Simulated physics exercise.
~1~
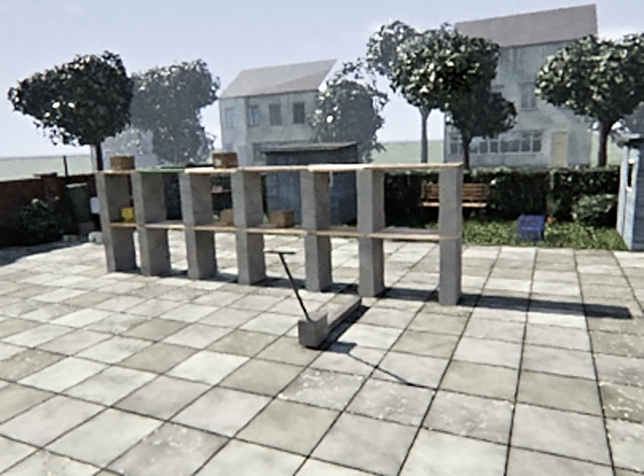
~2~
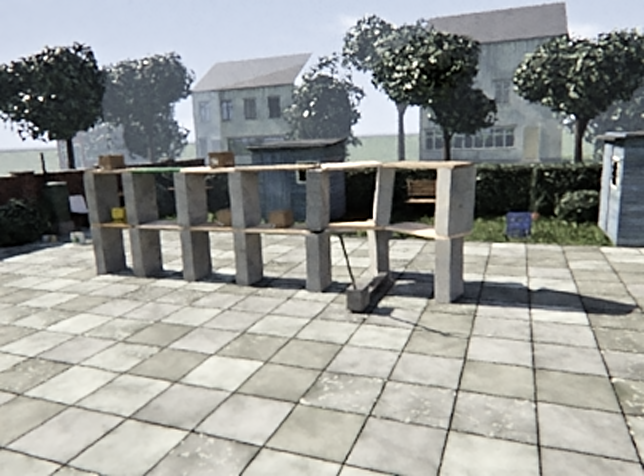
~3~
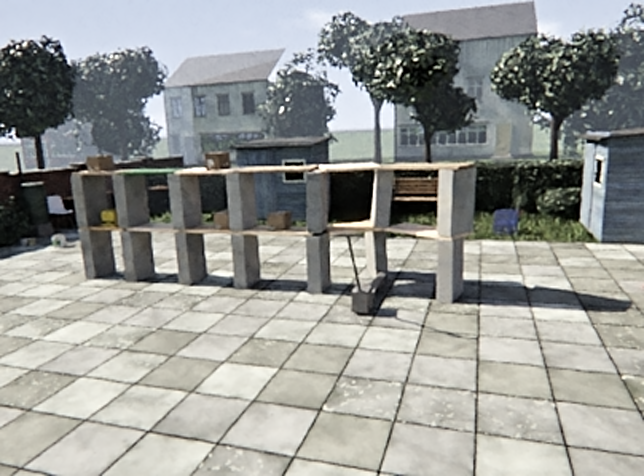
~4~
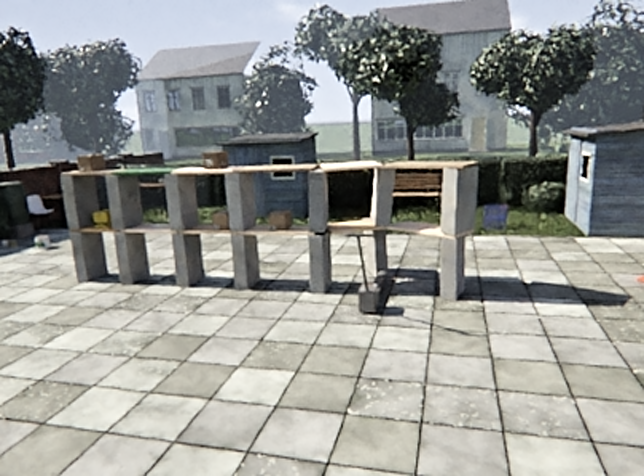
At the start, two tiers of grey upright blocks and loose boards stand in a row on a paved yard, with small cartons on top and a low jack with a thin handle lying in front. The jack slides in toward the foot of an upright near the right end. The boards there shift, and an upper block leans slightly. After that the shelving barely changes, while the view drifts slowly sideways, showing more of the blue shed on the right. At the end, the whole structure still stands, slightly crooked near the right, with the green board and yellow carton in place.
